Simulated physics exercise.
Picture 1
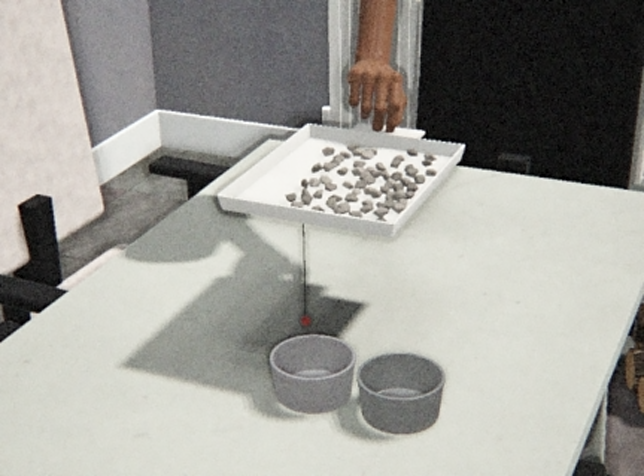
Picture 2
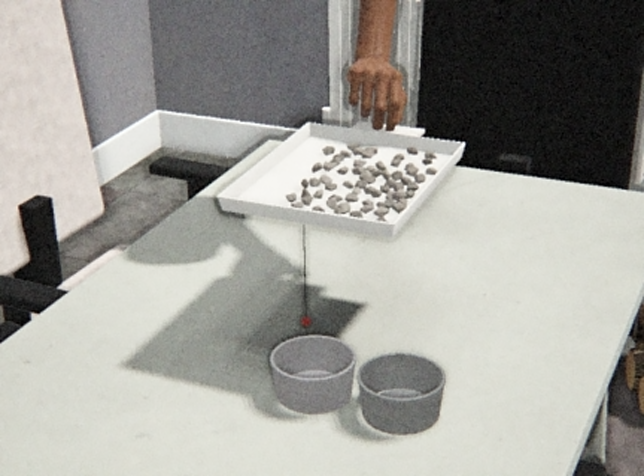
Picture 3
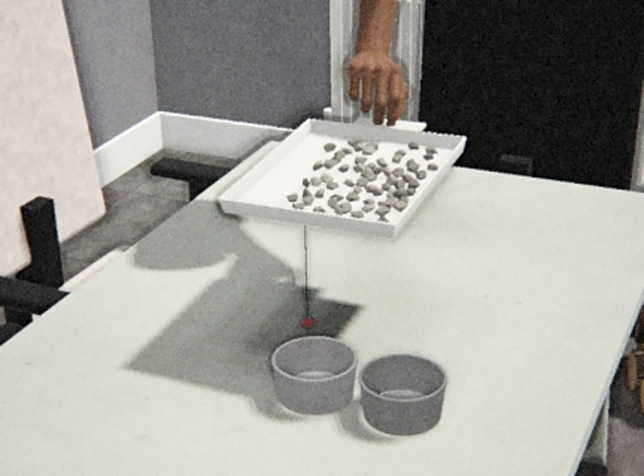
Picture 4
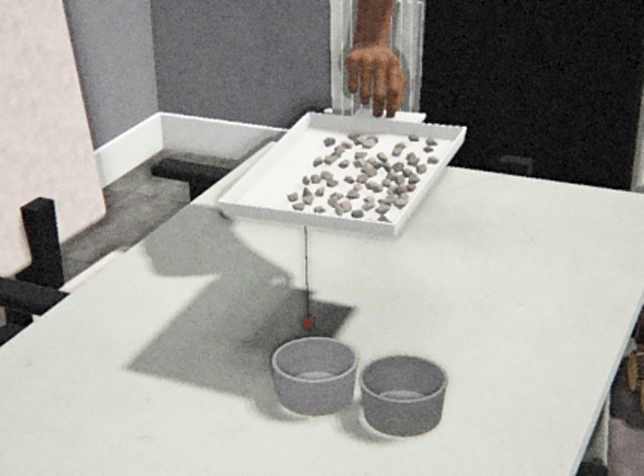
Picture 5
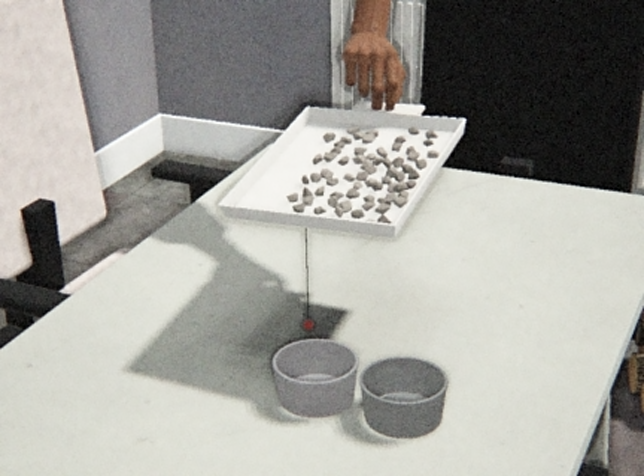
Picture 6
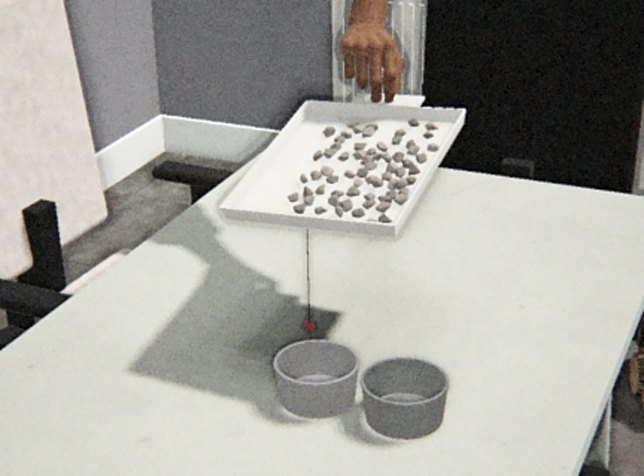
To begin with, a hand is at the far side of a white tray scattered with grey bits of gravel, raised above a pale table with two grey dishes. The tray's far side then rises slightly, steepening its slope, while the gravel barely shifts and a red bead hangs on its thread.
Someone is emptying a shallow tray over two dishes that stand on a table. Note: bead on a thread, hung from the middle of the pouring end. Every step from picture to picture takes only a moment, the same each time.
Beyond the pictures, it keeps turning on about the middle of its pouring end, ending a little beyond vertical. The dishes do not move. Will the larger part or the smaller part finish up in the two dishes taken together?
The smaller part does.
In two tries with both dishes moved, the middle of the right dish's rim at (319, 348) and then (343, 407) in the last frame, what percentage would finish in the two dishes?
In turn 60 and 0 in a hundred.
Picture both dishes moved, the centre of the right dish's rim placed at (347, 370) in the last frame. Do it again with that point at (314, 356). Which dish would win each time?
First try, the leftmost dish; second try, the leftmost dish.
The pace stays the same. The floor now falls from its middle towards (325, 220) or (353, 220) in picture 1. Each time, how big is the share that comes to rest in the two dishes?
I'd say roughly 70 percent with the first slope, 60 percent with the other.
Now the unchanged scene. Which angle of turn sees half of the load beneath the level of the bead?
It is at around 105 degrees.
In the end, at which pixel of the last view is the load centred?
The centre ends up roughly at (239, 380).
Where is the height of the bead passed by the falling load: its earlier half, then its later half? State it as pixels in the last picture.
At (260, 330) for the first part, then at (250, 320) for the others.
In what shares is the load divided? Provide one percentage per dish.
Left dish: 20; right dish: 0 percent.
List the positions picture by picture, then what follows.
The first picture shows corners of the pouring end (222, 194) and (392, 222), level; middle of the load (361, 185), bits of gravel; left dish (296, 392); right dish (386, 412); bead on its thread (306, 321).
The second picture shows corners of the pouring end (222, 195) and (392, 222), level; middle of the load (362, 185).
The third picture shows corners of the pouring end (223, 197) and (393, 222), tipped barely, lowest at the left corner; middle of the load (363, 183).
The fourth picture shows corners of the pouring end (223, 200) and (393, 222), tipped a little, lowest at the left corner; middle of the load (363, 179).
The fifth picture shows corners of the pouring end (223, 203) and (392, 223), tipped a little, lowest at the left corner; middle of the load (363, 176).
The sixth picture shows corners of the pouring end (224, 206) and (393, 223), tipped a little, lowest at the left corner; middle of the load (363, 173); left dish (300, 397); right dish (390, 417).
Just after the last frame, tray tipped steeply; every one on the tray.
A moment on, tray tipped right over; roughly two thirds on the tray; just a few in the left dish; roughly a quarter outside both; about a tenth in the air.
Further on, tray tipped past a quarter turn; roughly a quarter in the left dish; the larger part outside both.
When it is over, tray tipped past a quarter turn; not one in the right dish; roughly a quarter in the left dish; the larger part outside both.
